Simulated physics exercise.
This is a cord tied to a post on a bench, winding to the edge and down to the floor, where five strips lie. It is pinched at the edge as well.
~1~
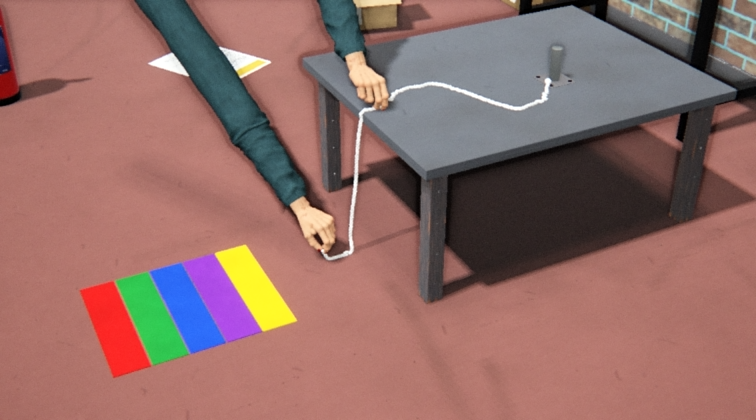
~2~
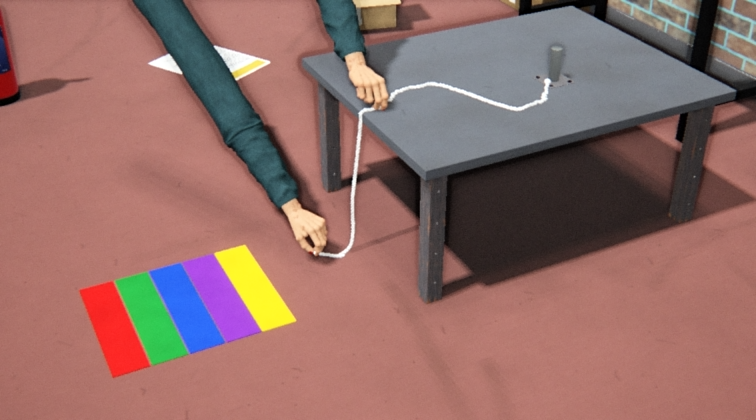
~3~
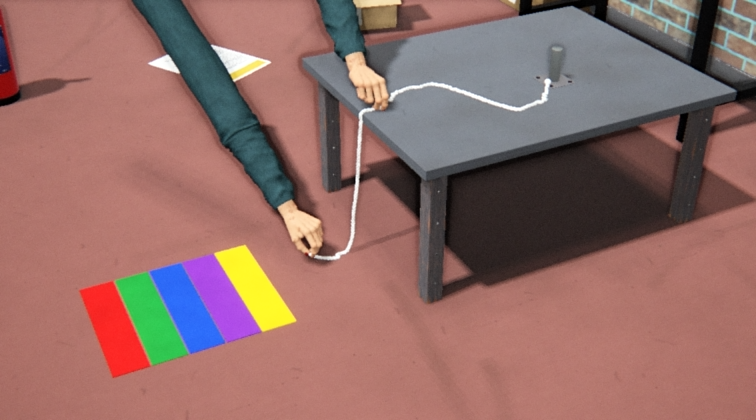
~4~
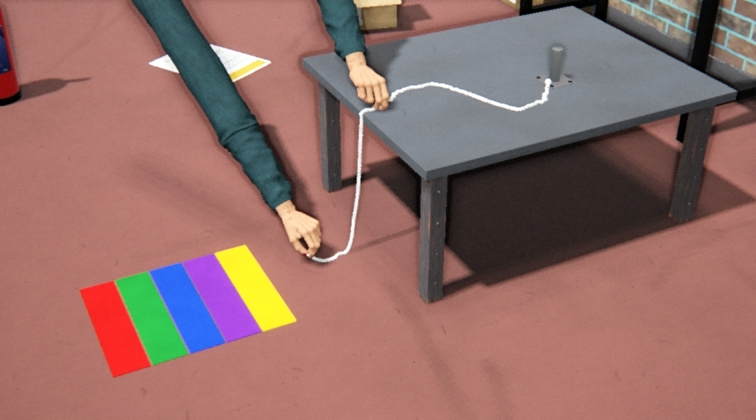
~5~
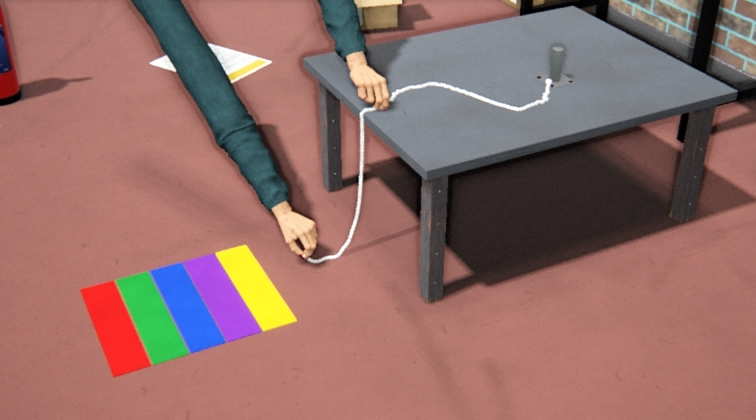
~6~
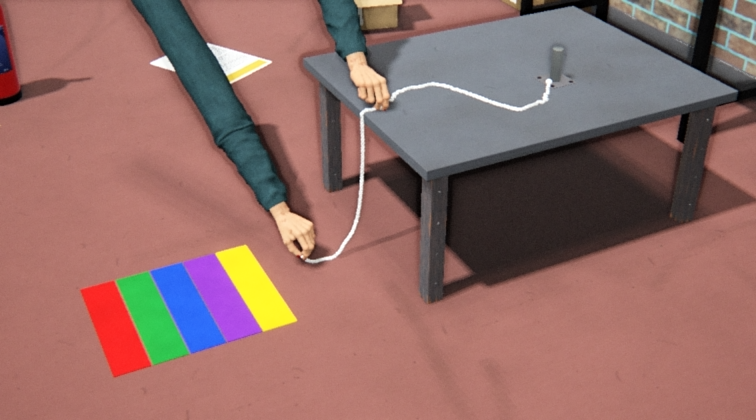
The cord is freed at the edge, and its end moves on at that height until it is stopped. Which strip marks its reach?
It gets as far as the red strip.
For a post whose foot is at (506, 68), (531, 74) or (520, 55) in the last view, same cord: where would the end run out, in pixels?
In that order: (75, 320), (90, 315) and (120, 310).
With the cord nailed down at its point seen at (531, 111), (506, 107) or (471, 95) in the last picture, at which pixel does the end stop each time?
The places are (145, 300), (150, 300) and (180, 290).
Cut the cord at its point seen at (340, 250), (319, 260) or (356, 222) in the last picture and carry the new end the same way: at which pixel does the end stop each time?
Near (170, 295), (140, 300) and (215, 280).
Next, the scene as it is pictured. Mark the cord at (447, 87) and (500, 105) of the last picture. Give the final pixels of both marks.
Near (392, 111) and (453, 100).
A little later, end near (179, 291); over blue.
Next, end near (134, 304); over green.
When it is tight, end near (106, 311); over red. The red one.
